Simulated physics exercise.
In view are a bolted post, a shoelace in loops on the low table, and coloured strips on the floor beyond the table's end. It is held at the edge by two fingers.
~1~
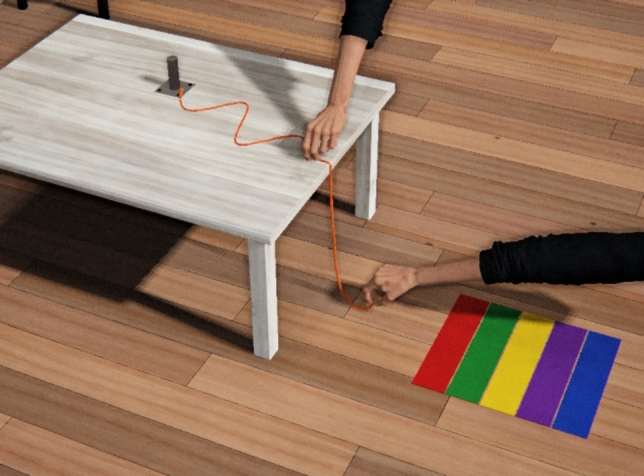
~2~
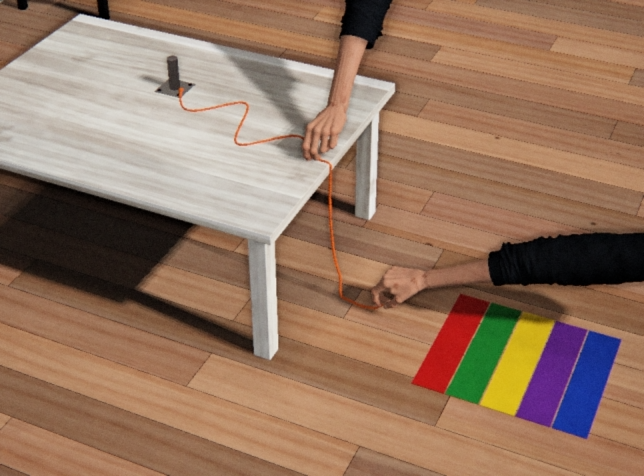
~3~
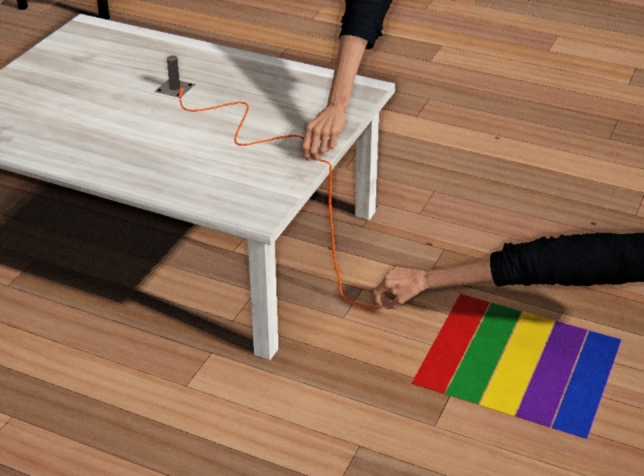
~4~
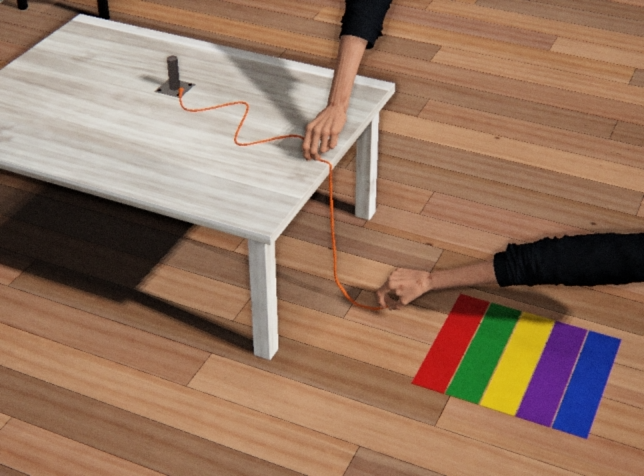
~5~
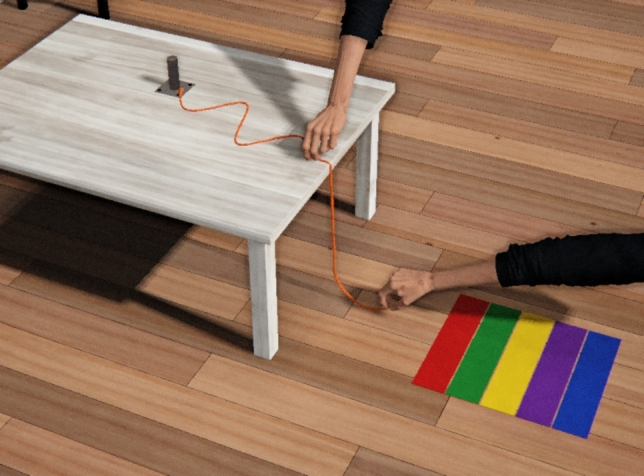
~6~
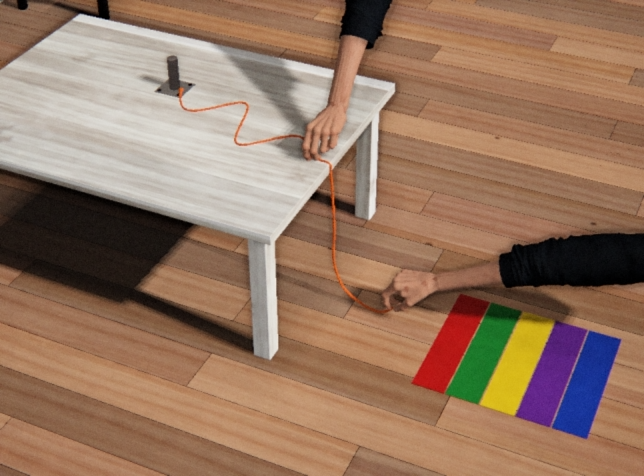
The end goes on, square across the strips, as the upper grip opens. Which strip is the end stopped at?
Stopped at blue.
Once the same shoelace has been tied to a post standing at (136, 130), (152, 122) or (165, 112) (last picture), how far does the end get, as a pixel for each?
Going through the tries, you get (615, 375), then (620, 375), then (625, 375).
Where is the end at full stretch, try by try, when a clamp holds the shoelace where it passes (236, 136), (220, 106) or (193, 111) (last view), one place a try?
They end up at (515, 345), (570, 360) and (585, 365).
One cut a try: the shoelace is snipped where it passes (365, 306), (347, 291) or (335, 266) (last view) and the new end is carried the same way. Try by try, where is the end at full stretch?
Case by case: (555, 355), (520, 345) and (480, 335).
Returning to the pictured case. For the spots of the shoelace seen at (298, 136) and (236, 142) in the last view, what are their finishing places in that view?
I'd put the first at about (372, 186) and the other at about (319, 146).
A little later, end near (546, 353); over purple.
Next, end near (581, 363); over blue.
When it is tight, end near (600, 369); over blue. It gets as far as the blue strip.
